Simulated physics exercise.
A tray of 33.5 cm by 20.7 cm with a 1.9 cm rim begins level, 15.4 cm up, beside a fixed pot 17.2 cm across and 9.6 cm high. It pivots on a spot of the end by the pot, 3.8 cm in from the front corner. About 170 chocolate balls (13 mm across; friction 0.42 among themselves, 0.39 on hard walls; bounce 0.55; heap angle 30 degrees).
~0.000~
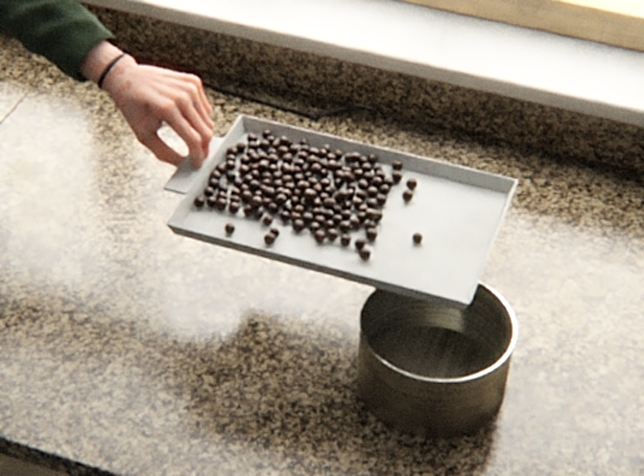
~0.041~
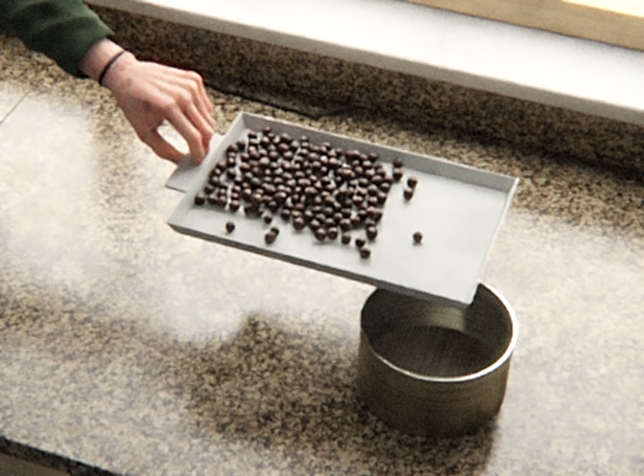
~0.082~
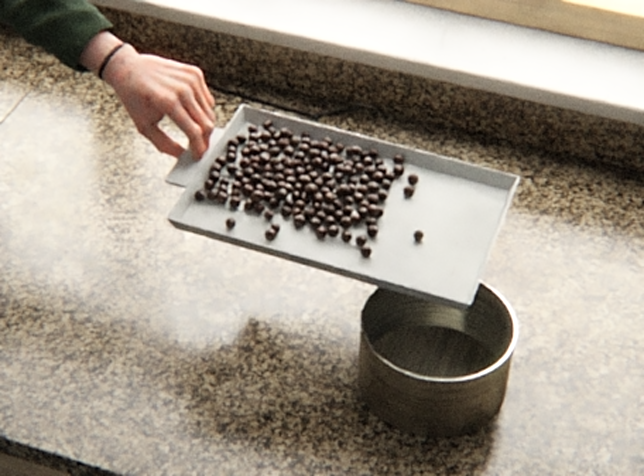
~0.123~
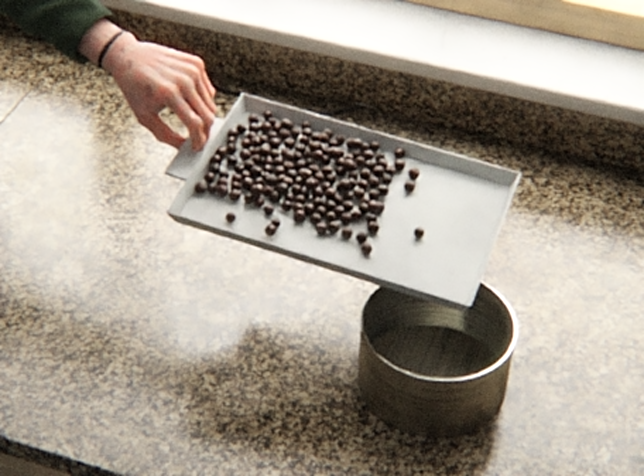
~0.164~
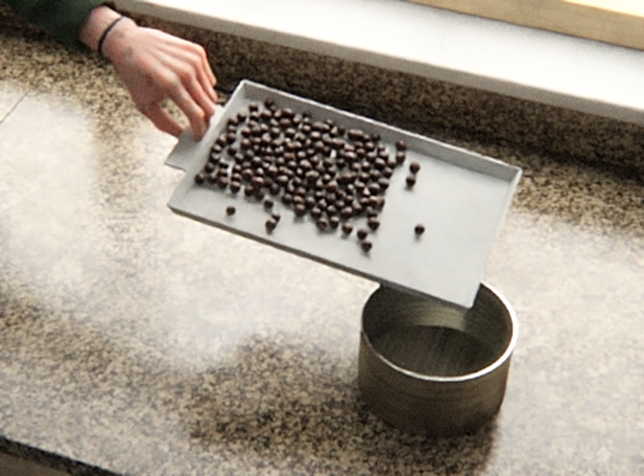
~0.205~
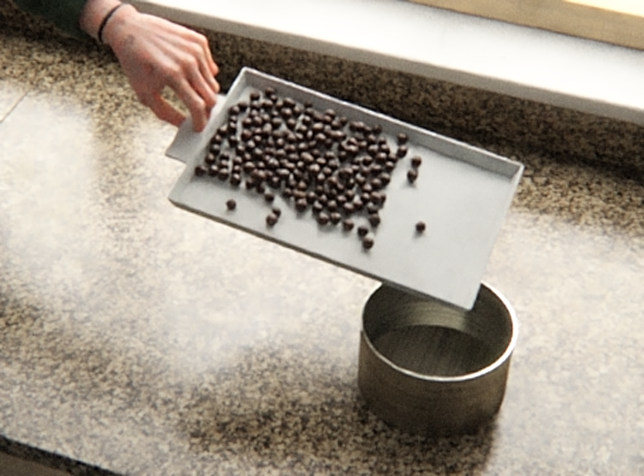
The clip shows a hand at the left holding a pale, rimmed tray of small dark brown balls above a speckled counter, gradually raising its left end while the right end stays over a round metal pot.
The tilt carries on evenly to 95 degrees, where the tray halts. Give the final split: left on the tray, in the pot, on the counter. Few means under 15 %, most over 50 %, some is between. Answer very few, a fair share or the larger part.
Left on the tray: Very few; in the pot: The larger part; on the counter: A fair share.
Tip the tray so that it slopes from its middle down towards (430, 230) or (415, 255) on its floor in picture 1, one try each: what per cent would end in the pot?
Some 15 and 30 per cent.
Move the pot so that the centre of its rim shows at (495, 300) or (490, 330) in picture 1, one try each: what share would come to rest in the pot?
Some 5 and 70 per cent.
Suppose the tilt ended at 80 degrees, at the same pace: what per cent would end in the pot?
Then about 60 per cent.
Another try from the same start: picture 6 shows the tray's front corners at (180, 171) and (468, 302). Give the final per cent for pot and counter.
Pot 20, counter 80.
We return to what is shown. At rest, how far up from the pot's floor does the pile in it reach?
Some 2.5 cm.
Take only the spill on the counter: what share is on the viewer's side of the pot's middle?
Roughly 90 per cent.
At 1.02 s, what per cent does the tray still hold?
Roughly 25 per cent.
Then, at 0.69 s, tilt 51 degrees; the tray holds 90 %, the pot 0 %.
Then, at 1.02 s, tilt 78 degrees; the tray holds 25 %, the pot 30 %.
After 1.44 s, tilt 95 degrees; the tray holds 0 %, the pot 60 %.
At rest (2.0 s), tray 0 %, pot 60 %, counter 40 %.
